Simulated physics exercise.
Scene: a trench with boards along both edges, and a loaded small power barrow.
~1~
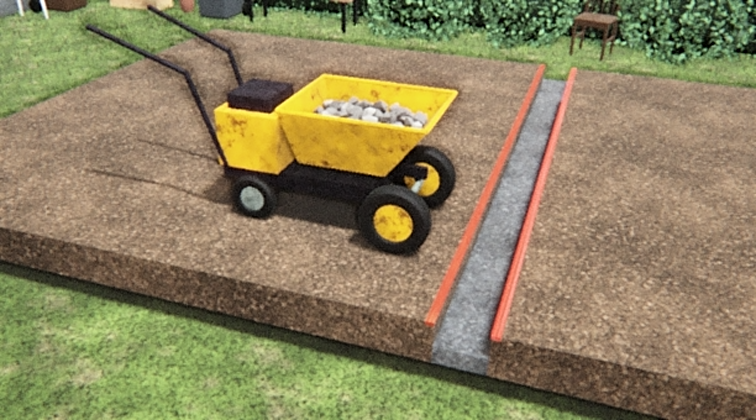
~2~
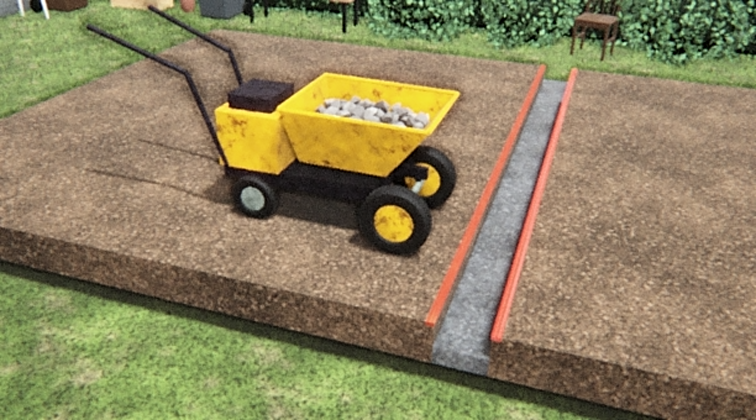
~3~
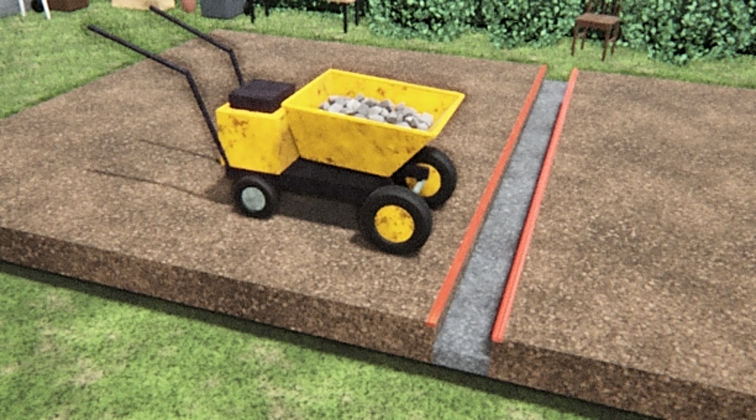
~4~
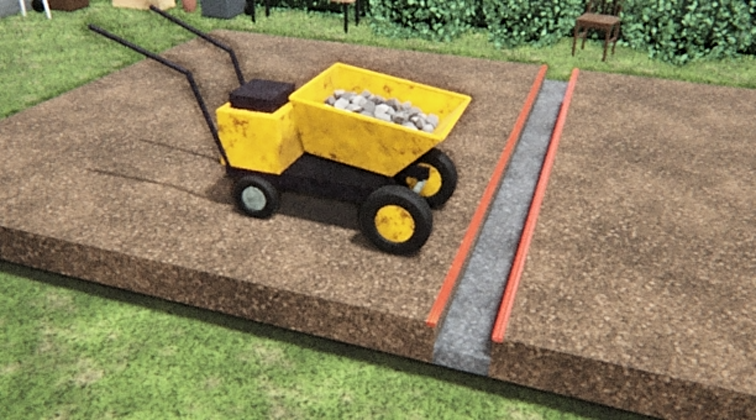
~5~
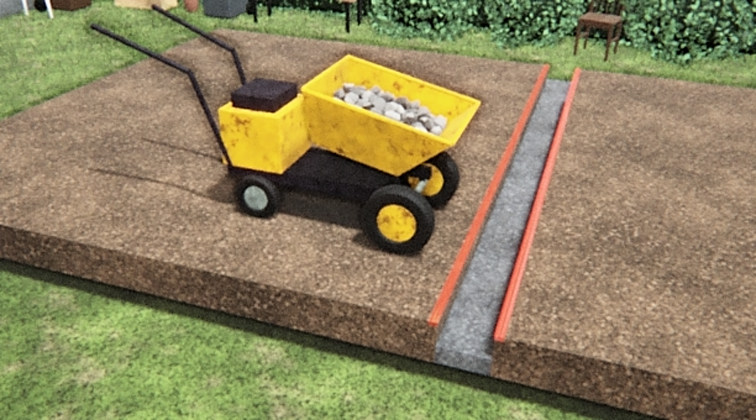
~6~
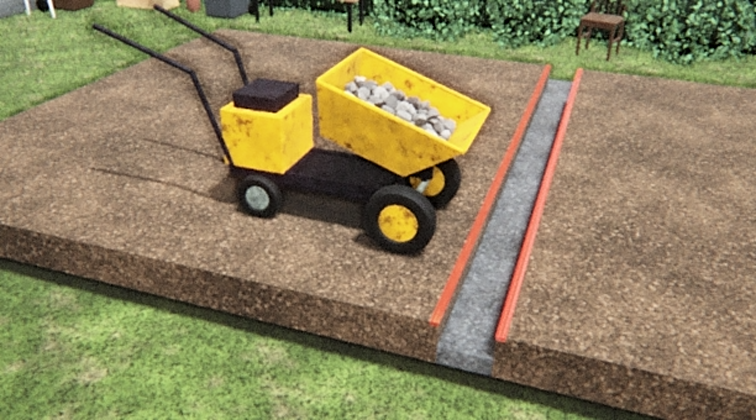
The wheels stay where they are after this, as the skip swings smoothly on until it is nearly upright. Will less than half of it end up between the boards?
Yes, the trench never gets most of the load.
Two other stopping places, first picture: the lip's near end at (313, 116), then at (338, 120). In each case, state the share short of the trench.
50 and 40 in a hundred, in that order.
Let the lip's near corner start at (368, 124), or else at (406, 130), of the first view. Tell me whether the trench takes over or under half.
So the first stop would give past the halfway mark, while the second would give past the halfway mark.
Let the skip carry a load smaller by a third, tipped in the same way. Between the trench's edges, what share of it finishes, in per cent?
Roughly 40 %.
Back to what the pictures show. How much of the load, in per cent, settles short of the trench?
Roughly 0 percent of the pieces, I think.
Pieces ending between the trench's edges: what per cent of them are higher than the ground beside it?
My guess is some 10 per cent.
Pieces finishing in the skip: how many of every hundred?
About 0 %.
Soon after the last picture, skip tipped steeply; all in the skip.
A little later, skip tipped right over; about two thirds in the skip; a small part in or heaped over the trench; about a third beyond it; a stray few falling.
Later still, skip tipped right over; a small part in the skip; about a quarter in or heaped over the trench; about two thirds beyond it.
By the end, skip tipped right over; a stray few in the skip; about a third in or heaped over the trench; about two thirds beyond it.
